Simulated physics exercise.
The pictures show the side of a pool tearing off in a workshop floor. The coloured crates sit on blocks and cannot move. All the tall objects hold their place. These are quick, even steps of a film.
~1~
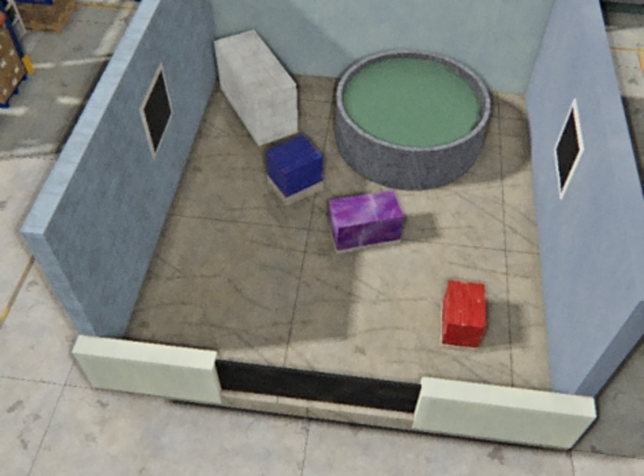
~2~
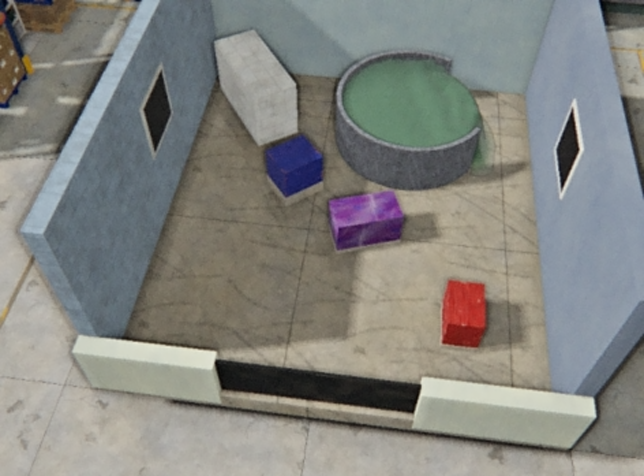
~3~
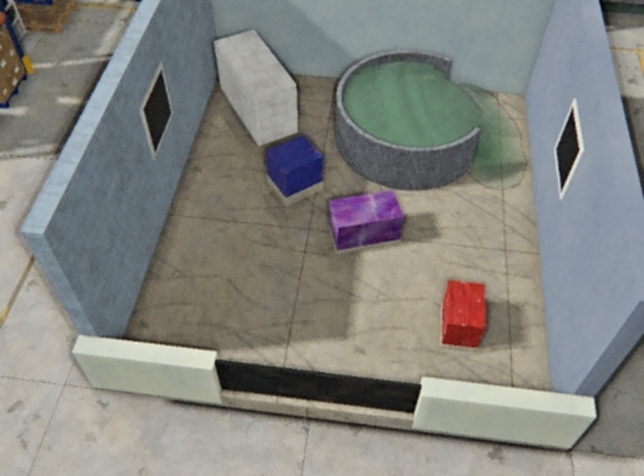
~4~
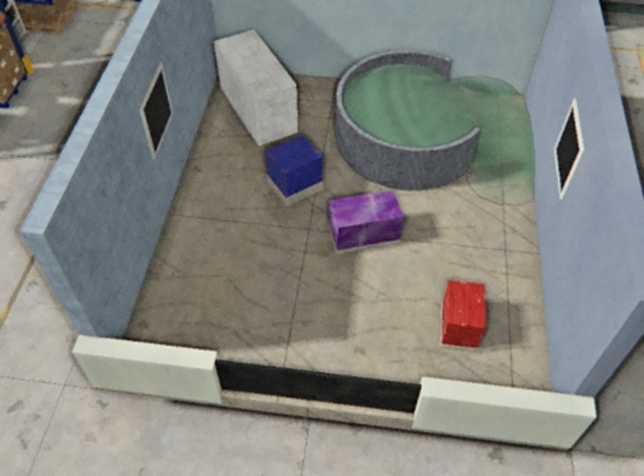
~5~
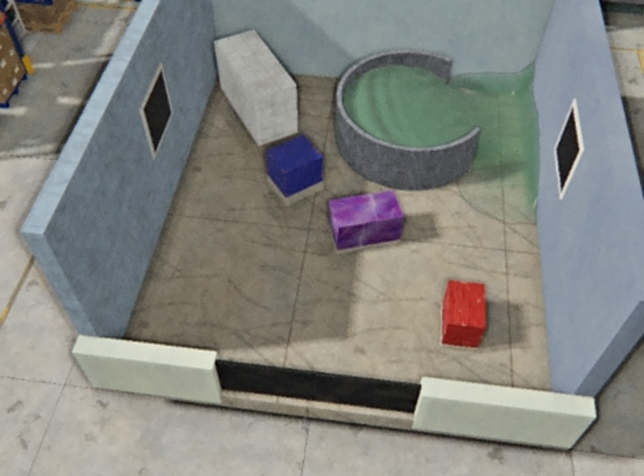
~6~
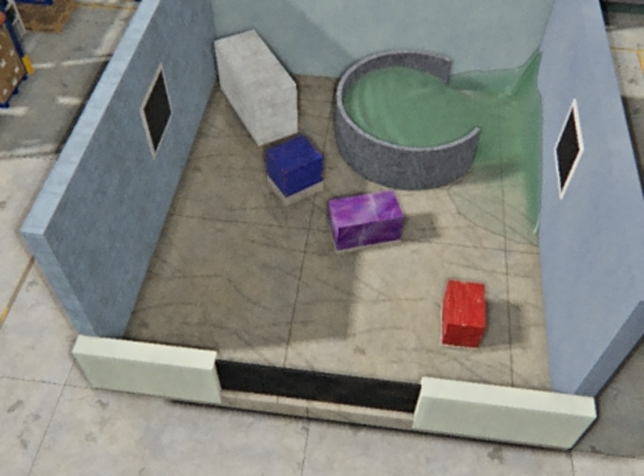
Green water pouring through a gap in the right side of a round grey pool, spreading across the floor to the wall.
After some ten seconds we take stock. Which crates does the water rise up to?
The purple crate is wetted; the red crate is wetted; the blue crate escapes dry.
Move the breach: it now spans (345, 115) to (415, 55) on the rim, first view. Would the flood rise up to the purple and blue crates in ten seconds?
Purple crate is wetted; blue crate gets wet.
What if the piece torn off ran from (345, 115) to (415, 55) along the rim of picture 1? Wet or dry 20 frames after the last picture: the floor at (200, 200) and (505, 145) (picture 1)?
In that order: Flooded, wet.
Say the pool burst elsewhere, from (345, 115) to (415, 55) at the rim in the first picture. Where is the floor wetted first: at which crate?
First comes the blue one.
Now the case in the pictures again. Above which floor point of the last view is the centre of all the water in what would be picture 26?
Around (419, 179).
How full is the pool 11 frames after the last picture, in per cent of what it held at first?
Near 42 in a hundred.
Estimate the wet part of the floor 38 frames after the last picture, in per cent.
Roughly 95 per cent.
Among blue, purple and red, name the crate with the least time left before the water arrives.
It is the crate marked red.
A moment on, water covers 20 % of the floor; the purple crate not reached, the red crate water round its plinth, the blue crate not reached.
Next, water covers 40 % of the floor; the purple crate water round its plinth, the red crate water round its plinth, the blue crate not reached.
Then, water covers 65 % of the floor; the purple crate water round its plinth, the red crate water round its plinth, the blue crate water round its plinth.
Later, water covers 95 % of the floor; the purple crate water round its plinth, the red crate water round its plinth, the blue crate water round its plinth.
In the end, water covers 100 % of the floor; the purple crate was topped, the red crate was topped, the blue crate stayed above the water.
